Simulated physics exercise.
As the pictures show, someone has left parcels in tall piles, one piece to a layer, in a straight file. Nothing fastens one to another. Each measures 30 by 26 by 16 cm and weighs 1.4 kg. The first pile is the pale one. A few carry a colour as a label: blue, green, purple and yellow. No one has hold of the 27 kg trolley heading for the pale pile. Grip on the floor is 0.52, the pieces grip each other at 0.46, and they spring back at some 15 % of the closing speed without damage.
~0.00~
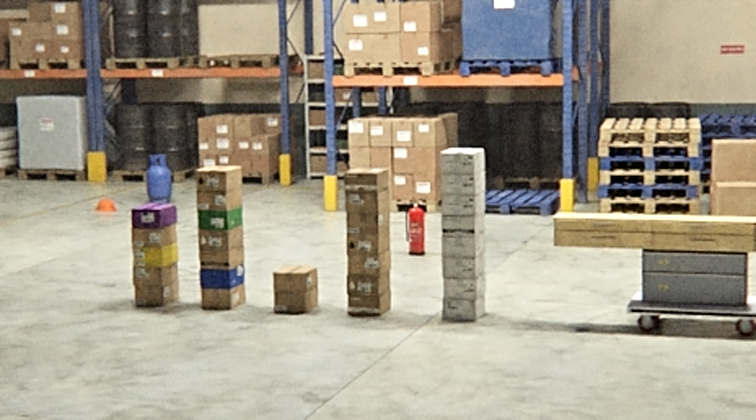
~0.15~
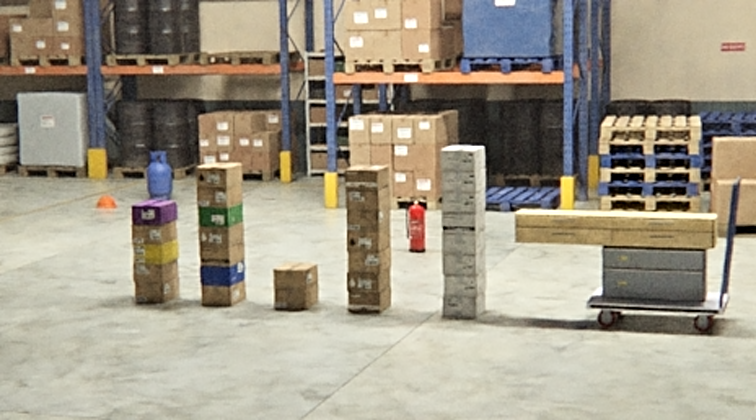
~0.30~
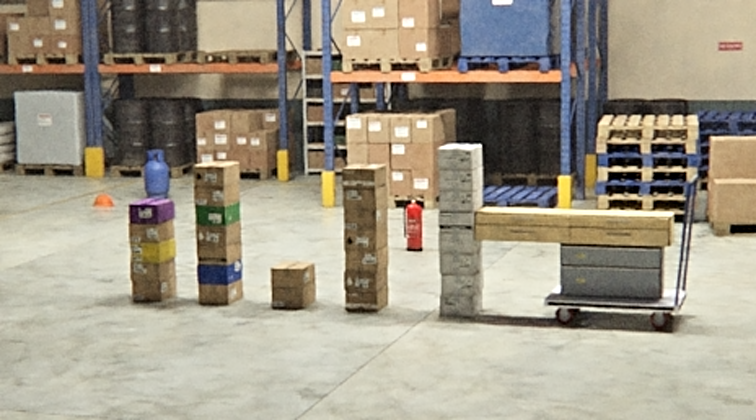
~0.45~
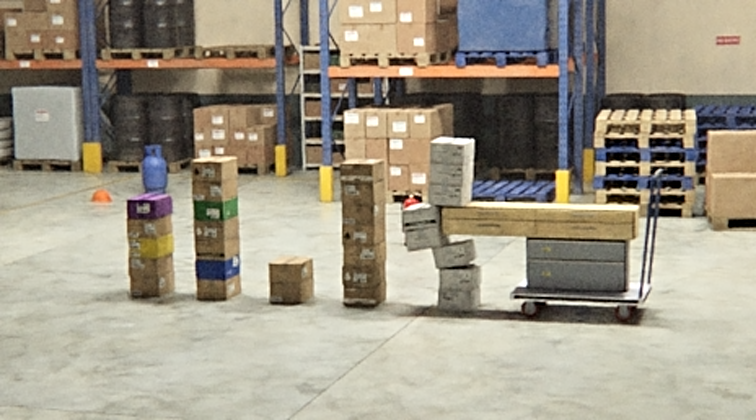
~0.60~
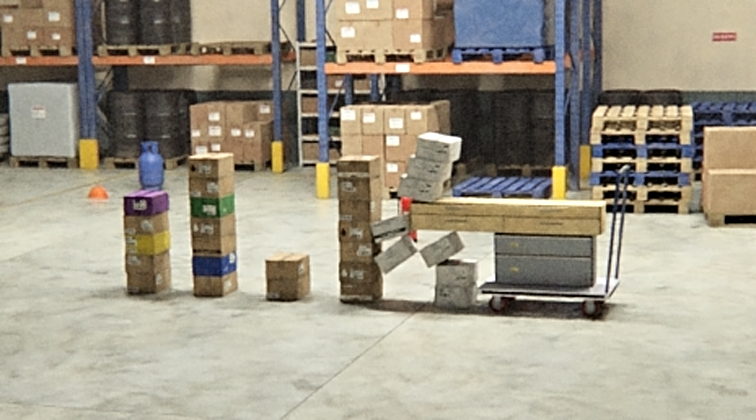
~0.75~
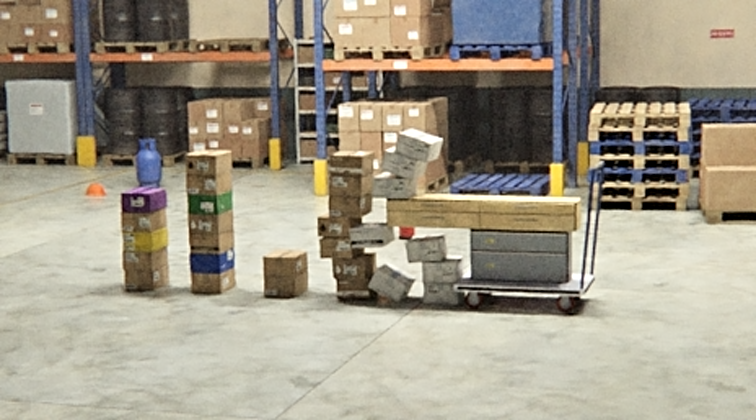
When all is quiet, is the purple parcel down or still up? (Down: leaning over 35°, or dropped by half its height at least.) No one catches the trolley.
The purple parcel remains up.
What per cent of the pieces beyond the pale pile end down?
Roughly 25 per cent of them.
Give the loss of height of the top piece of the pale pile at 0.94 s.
Roughly 0 cm.
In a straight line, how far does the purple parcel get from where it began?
Roughly 0 cm away.
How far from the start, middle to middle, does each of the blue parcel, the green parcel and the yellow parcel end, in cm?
Blue 0, green 0, yellow 0.
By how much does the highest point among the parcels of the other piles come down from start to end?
About 0 cm.
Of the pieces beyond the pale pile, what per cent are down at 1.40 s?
By then 20 per cent.
By 0.94 s, 2 of the pale pile down; none of the 21 other parcels down, 7 disturbed; purple parcel unmoved.
By 1.40 s, 2 of the pale pile down; 4 of the 21 other parcels down; purple parcel unmoved.
When it is over (2.6 s), 2 of the pale pile down; 5 of the 21 other parcels down; purple parcel unmoved; green parcel unmoved; blue parcel unmoved. In pixels of the last frame, middles, purple parcel near (144, 200), green parcel near (210, 202).
